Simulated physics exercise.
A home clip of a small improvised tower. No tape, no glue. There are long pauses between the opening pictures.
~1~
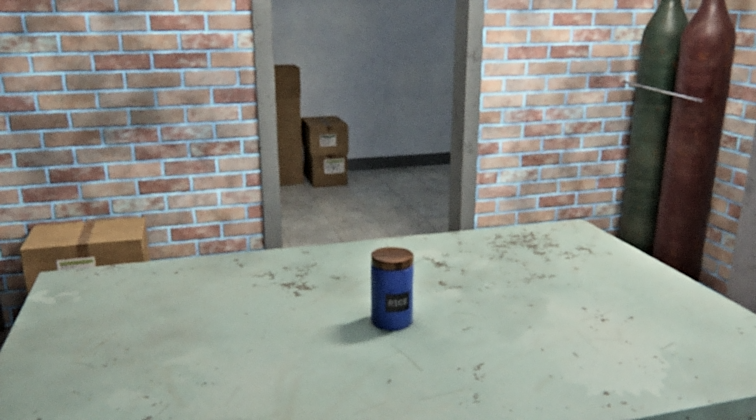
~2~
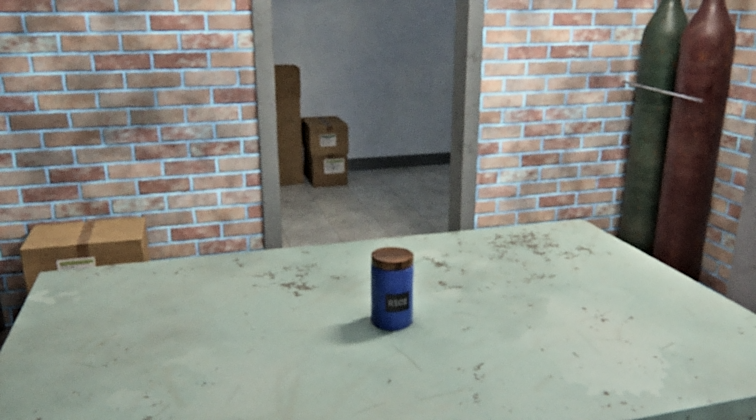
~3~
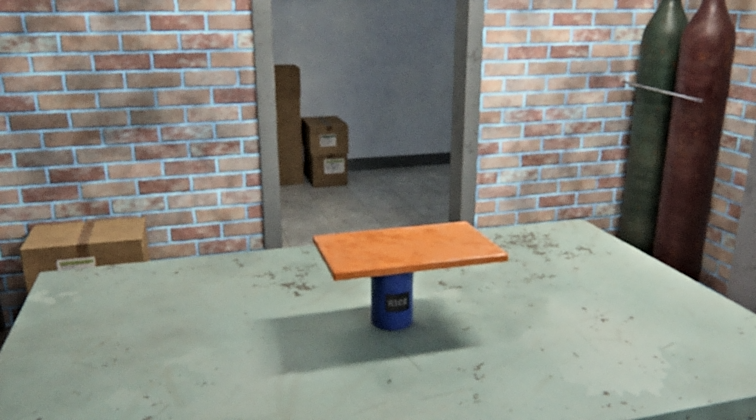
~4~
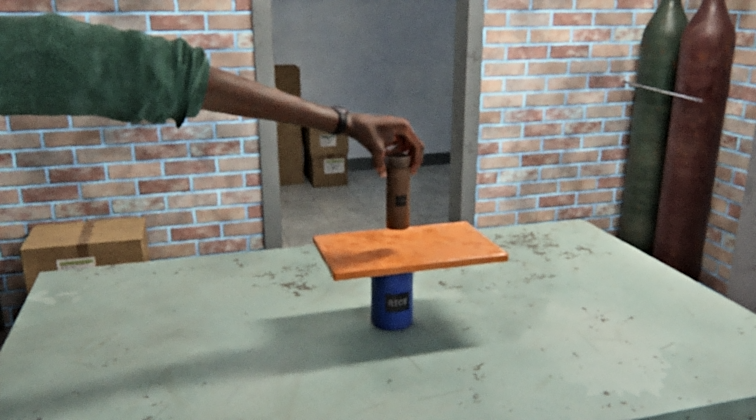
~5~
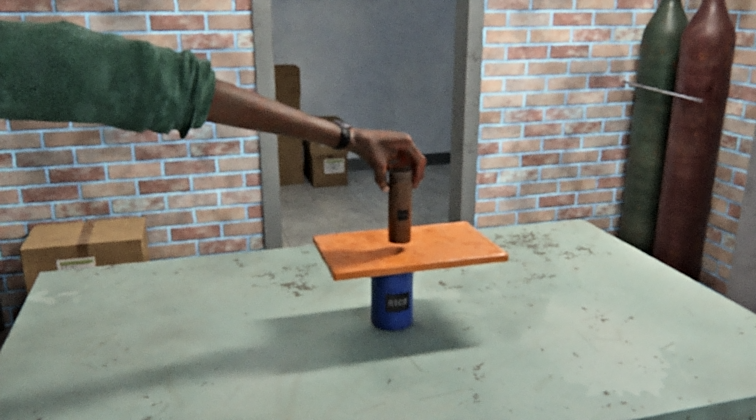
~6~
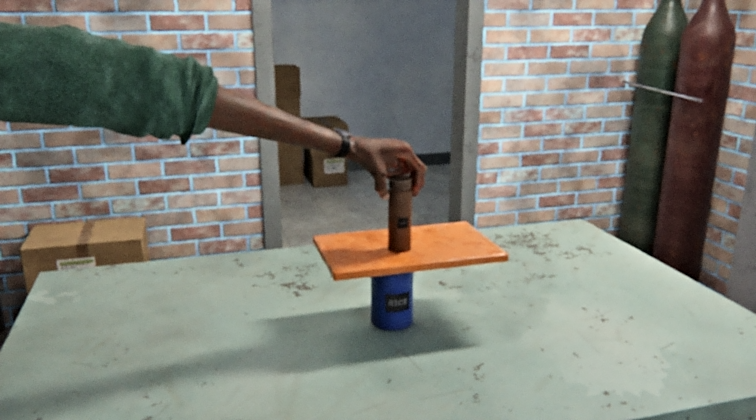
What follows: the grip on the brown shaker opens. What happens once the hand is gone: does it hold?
Outcome: The stack keeps its balance.
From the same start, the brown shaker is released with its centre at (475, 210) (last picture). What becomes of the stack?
Then it comes apart.
Then, 0.80 s after the last picture, nothing has stirred.
Then, 1.80 s after the last picture, brown shaker resting near (400, 214).
At rest, all 3 in place. Seen from the same camera at the end, brown shaker near (400, 214). The stack holds.
